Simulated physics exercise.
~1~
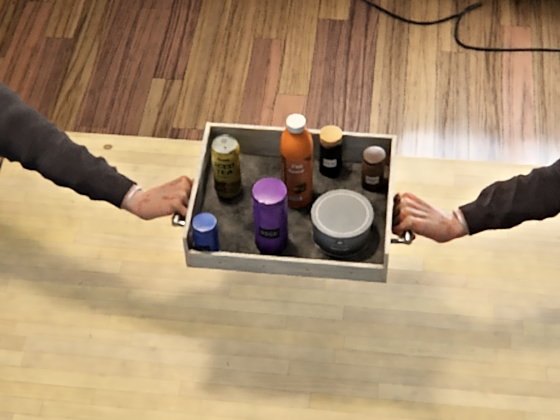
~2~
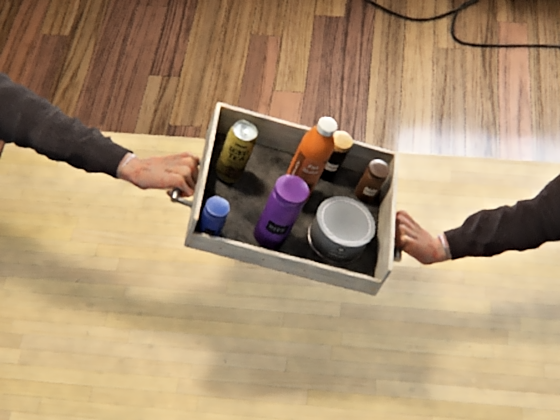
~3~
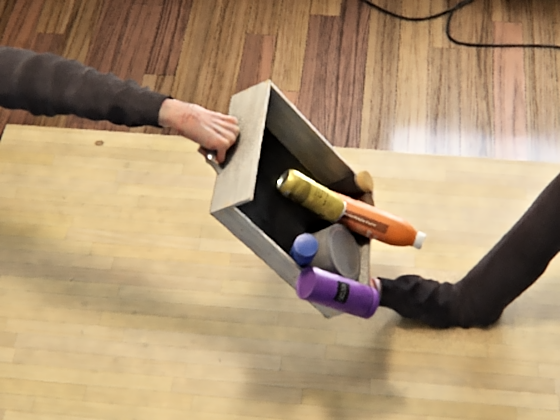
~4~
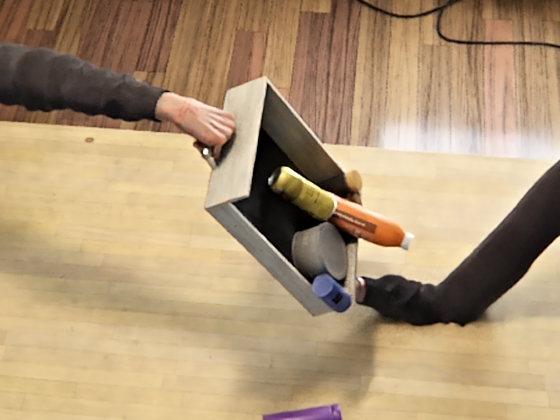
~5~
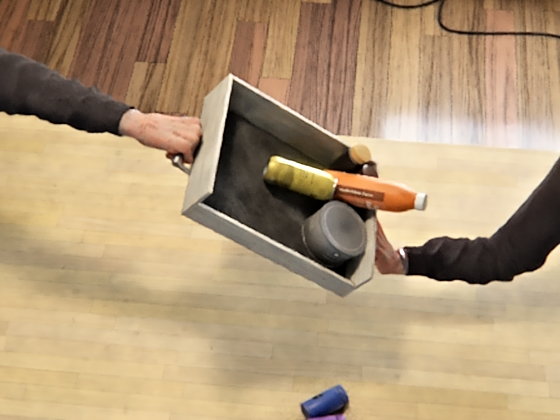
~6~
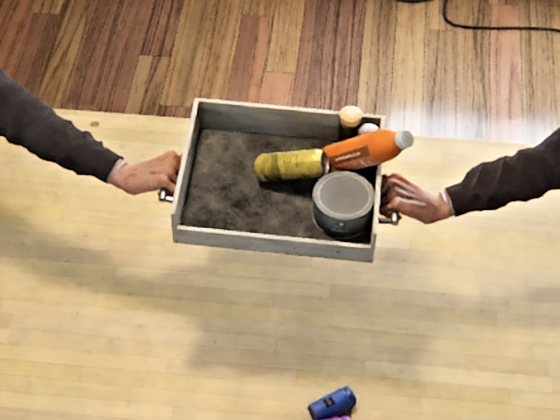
Crate held by two hands tipping steeply right, spilling a purple jar and blue shaker, then levelling with bottle and can toppled inside.
